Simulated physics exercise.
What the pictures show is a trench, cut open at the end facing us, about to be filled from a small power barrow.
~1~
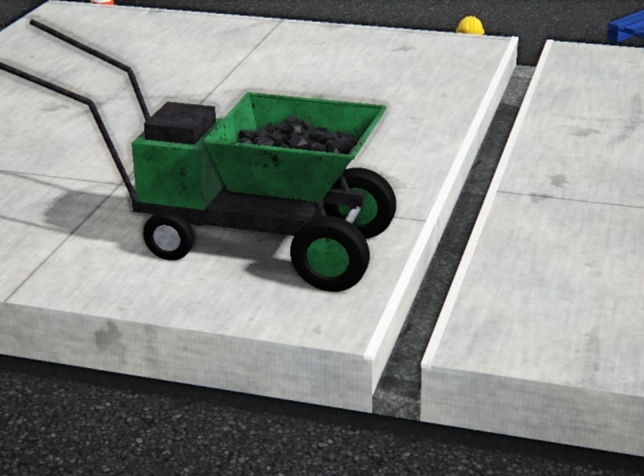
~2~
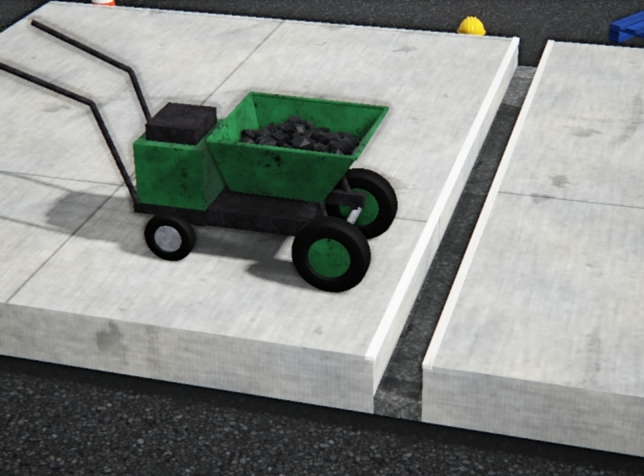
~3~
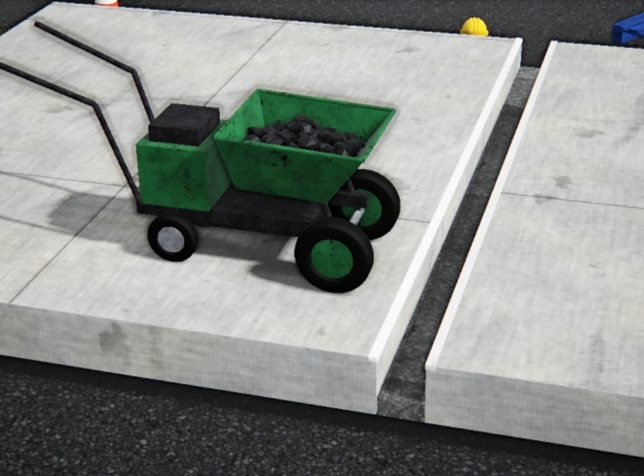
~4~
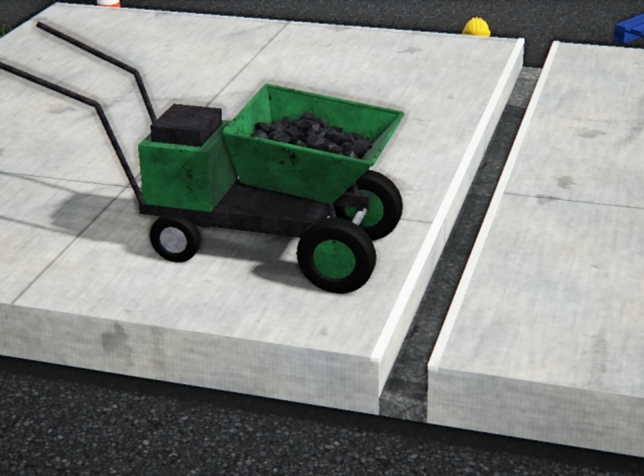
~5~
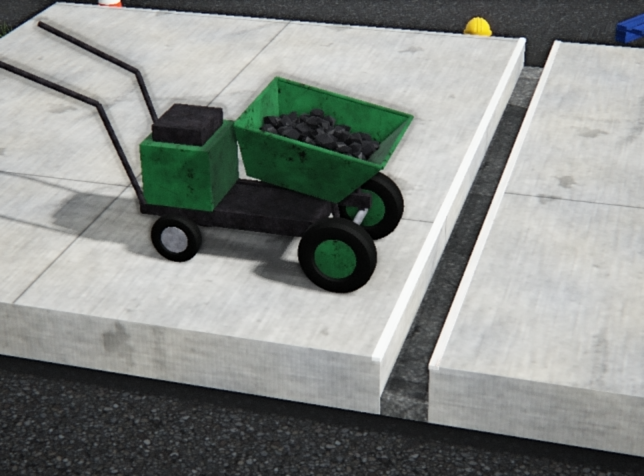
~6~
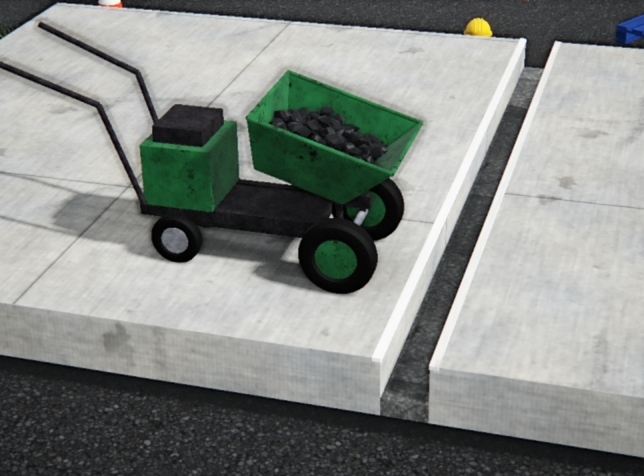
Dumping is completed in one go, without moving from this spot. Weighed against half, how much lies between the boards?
Below half.
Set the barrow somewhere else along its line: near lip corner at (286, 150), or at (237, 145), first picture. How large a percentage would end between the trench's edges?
The share would be near 90 percent, and then near 20 percent.
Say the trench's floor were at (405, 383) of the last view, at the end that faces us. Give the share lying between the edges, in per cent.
Something close to 10 per cent.
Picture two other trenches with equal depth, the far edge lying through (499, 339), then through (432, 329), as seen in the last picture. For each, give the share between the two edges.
Roughly 100 % first, 0 % second.
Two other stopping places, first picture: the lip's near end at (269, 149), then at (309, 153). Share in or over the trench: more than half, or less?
A majority at the first place, then a majority at the second.
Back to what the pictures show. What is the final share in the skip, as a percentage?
Result: Close to 10 per cent.
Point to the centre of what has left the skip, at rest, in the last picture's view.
At about (497, 276), give or take.
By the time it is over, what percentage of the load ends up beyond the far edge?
80 percent.
Shortly afterwards, skip tipped steeply; the whole lot in the skip.
Next, skip tipped right over; the bulk in the skip; a little beyond it; only a few falling.
Some moments later, skip tipped right over; a little in the skip; a little in or heaped over the trench; the bulk beyond it.
In the end, skip tipped right over; a little in the skip; a little in or heaped over the trench; the bulk beyond it.
